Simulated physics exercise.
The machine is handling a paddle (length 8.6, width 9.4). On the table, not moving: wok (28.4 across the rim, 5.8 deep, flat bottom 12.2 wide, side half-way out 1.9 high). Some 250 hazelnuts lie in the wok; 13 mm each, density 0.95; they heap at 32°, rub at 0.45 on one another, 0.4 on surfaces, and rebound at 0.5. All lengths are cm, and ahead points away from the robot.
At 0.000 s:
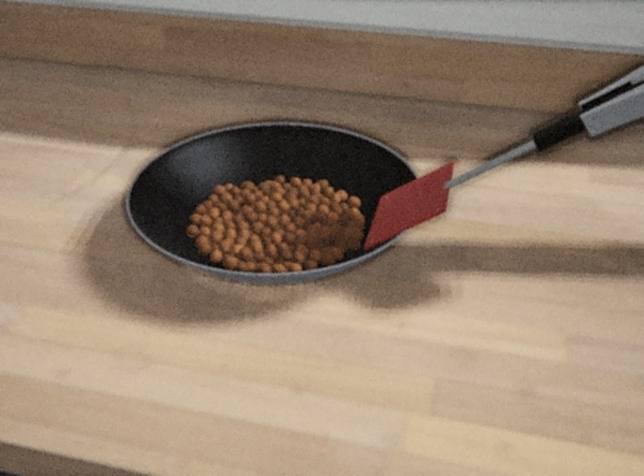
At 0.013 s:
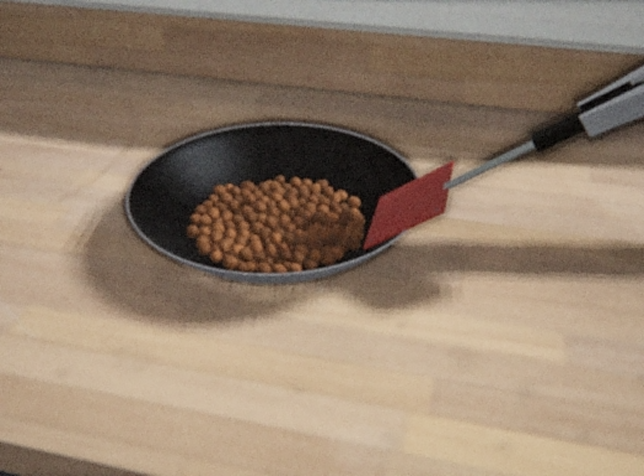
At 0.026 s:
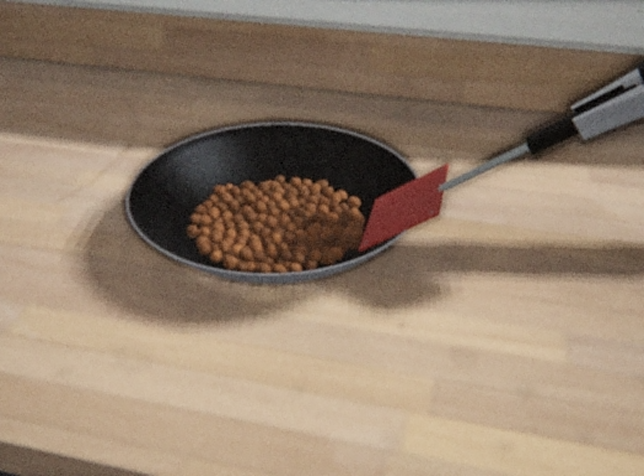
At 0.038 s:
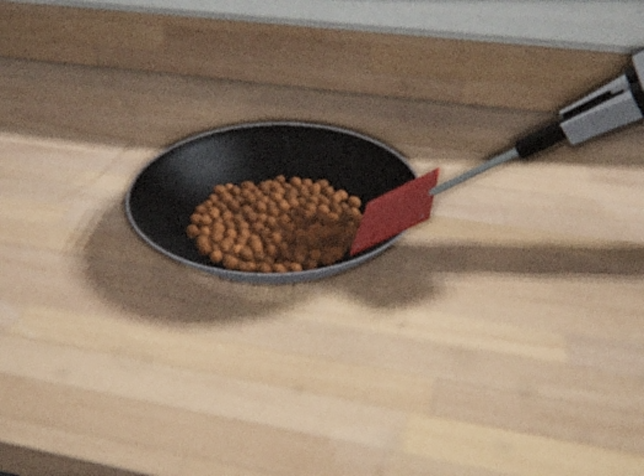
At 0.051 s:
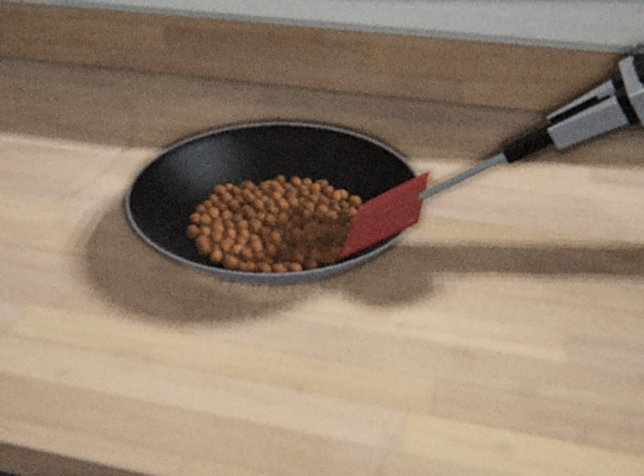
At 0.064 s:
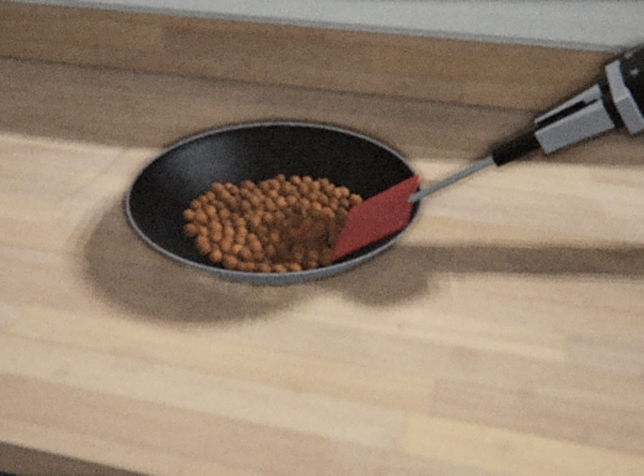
On a pale wooden tabletop, a dark wok holds a heap of brown hazelnuts, with a machine-held red paddle tilted at its right rim. The paddle barely moves at first, then slides slowly left and slightly down into the wok, meeting the heap's right edge, which shifts only slightly.
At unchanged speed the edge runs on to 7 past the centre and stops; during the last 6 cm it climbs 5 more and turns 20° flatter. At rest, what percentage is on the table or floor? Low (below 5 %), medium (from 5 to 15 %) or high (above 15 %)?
A medium share, from 5 to 15 %, ends on the table or floor.
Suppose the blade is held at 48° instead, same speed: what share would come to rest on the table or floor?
It would be near 5 per cent.
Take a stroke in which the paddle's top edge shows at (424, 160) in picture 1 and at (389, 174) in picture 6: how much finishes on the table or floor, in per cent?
Some 10 per cent.
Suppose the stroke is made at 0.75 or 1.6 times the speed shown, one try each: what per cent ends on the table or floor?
Some 0 and 15 per cent.
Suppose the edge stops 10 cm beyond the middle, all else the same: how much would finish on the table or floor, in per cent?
In that case some 20 per cent.
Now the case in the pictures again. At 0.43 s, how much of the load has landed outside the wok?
Roughly 8 per cent.
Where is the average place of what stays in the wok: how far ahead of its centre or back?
Roughly 4.5 cm ahead.
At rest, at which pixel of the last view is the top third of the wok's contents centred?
Around (201, 198).
By 0.13 s, sloping 37°, highest piece 5 above the table; 253 in the wok.
By 0.20 s, sloping 30°, highest piece 5 above the table; 253 in the wok.
By 0.43 s, sloping 17°, highest piece 8 above the table; 229 in the wok, 19 on the table or floor, 5 on the blade or in flight.
By 1.48 s, sloping 17°, highest piece 5 above the table; 229 in the wok, 24 on the table or floor.
Final count, 229 in the wok, 24 on the table or floor. That is 9 % on the table or floor.
